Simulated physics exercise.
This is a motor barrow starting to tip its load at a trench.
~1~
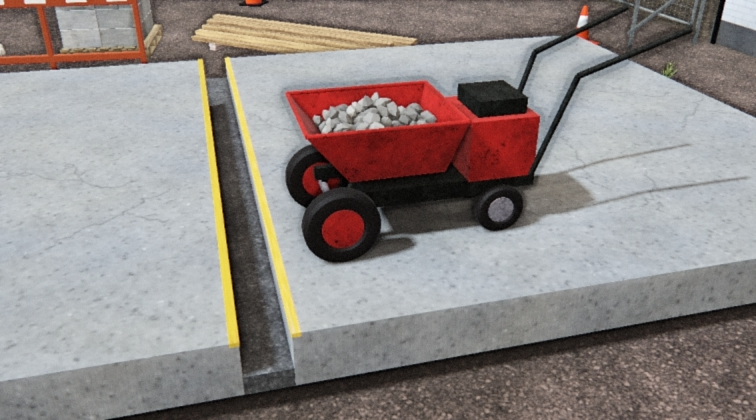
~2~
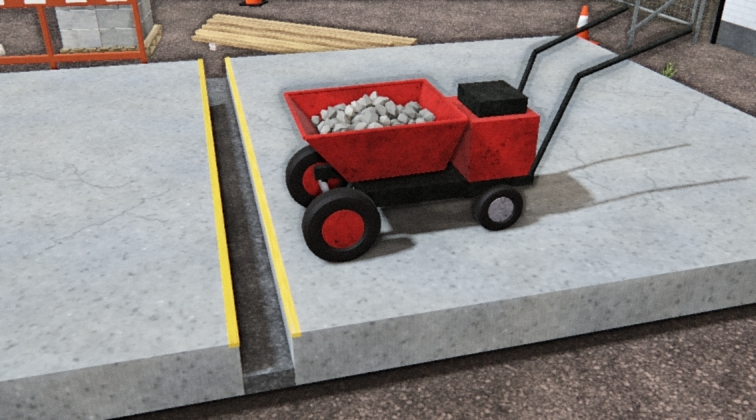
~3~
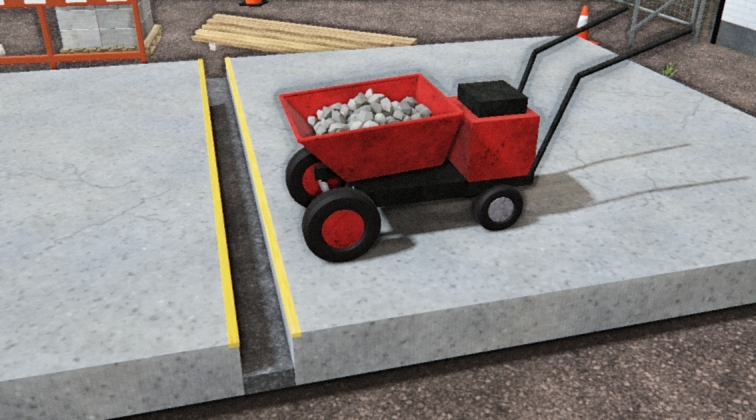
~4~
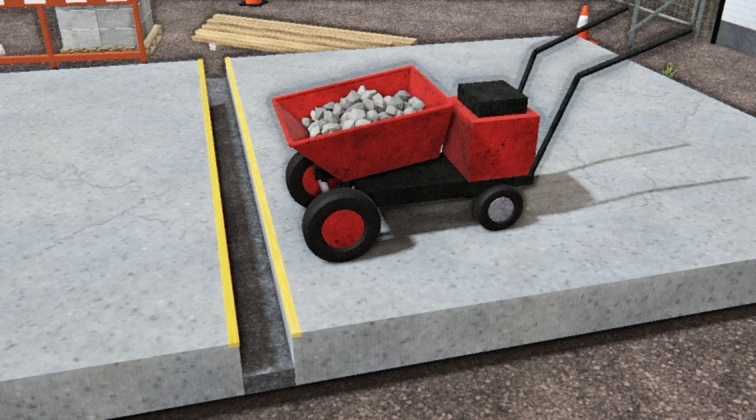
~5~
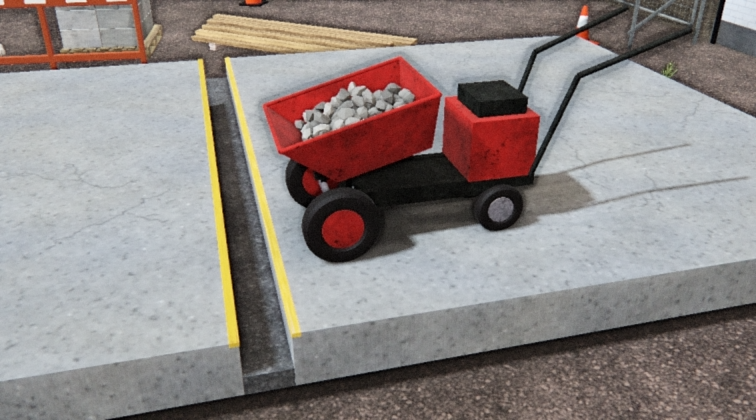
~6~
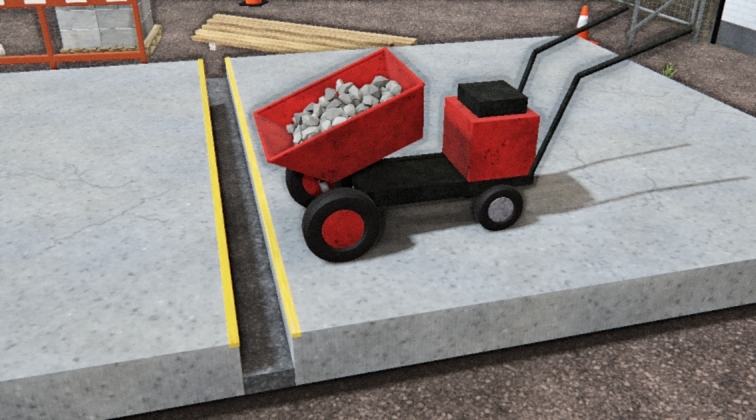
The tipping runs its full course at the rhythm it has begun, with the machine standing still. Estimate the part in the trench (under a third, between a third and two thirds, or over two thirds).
It catches under a third.
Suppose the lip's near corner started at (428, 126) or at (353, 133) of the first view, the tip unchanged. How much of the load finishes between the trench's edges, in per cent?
Roughly 20 per cent, and 80 per cent.
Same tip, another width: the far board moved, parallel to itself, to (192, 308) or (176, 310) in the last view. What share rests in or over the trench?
In turn 80 and 90 in a hundred.
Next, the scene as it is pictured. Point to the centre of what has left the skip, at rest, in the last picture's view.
Close to (188, 244).
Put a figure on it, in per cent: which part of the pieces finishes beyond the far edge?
It comes to 65 per cent or so.
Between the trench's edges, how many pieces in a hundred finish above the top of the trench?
Near 20 %.
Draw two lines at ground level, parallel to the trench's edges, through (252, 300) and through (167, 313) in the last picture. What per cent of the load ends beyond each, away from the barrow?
First some 70, then 20 per cent.
Shortly afterwards, skip tipped steeply; the whole lot in the skip.
Next, skip tipped right over; near two thirds in the skip; only a few in or heaped over the trench; near a third beyond it; only a few falling.
Some moments later, skip tipped right over; near a quarter in the skip; a little in or heaped over the trench; near two thirds beyond it.
In the end, skip tipped right over; near a quarter in the skip; a little in or heaped over the trench; near two thirds beyond it.
